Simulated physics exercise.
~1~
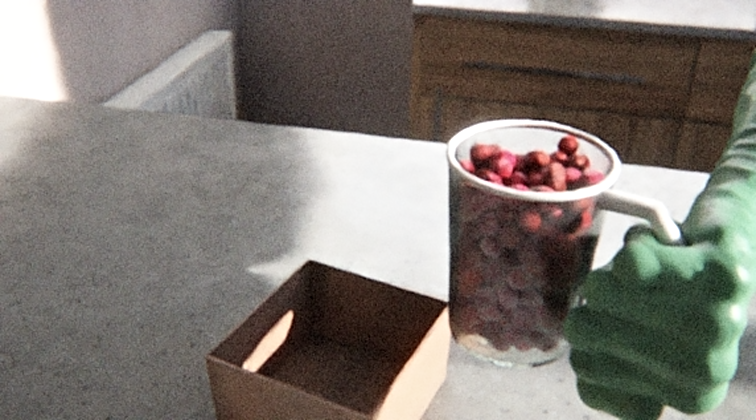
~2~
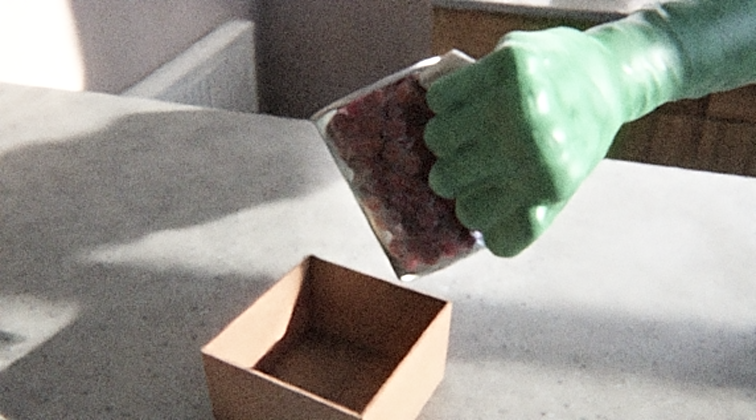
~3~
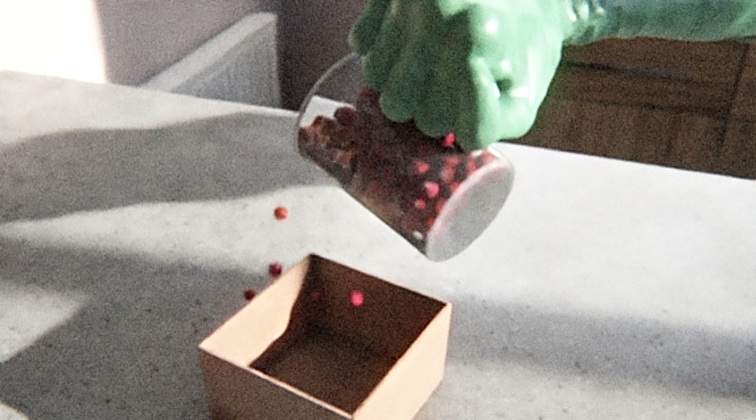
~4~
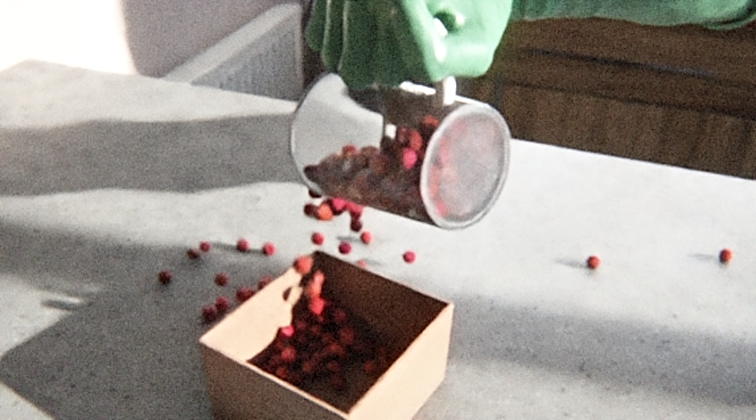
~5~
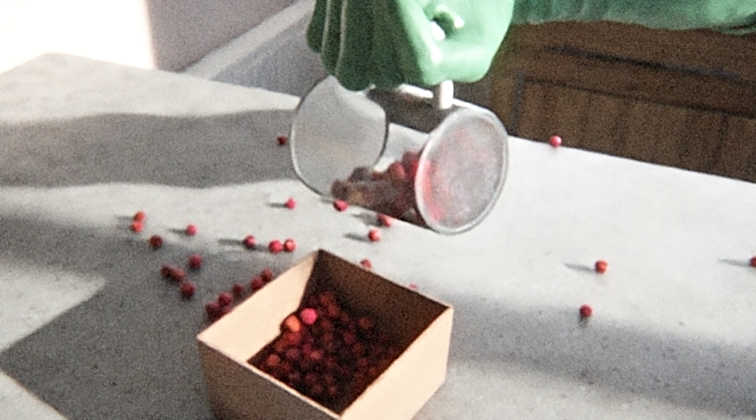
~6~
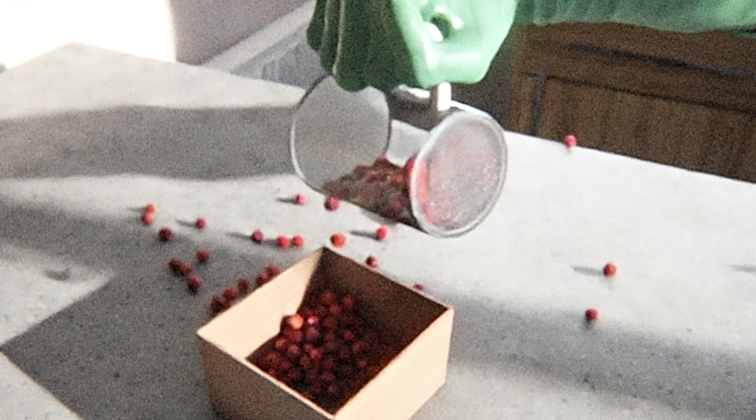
A green-gloved hand grips a clear cup full of red berries at the right of a pale grey tabletop, seen from slightly above, with an open brown box near the front and wooden cabinets behind. The hand lifts the cup up and left, tilting it over the box. A few berries drop first, then a stream tumbles out as the cup tips past its side. Many land in the box, while others scatter across the table to the left and right. Finally the cup hangs still above the box, some berries left inside it.
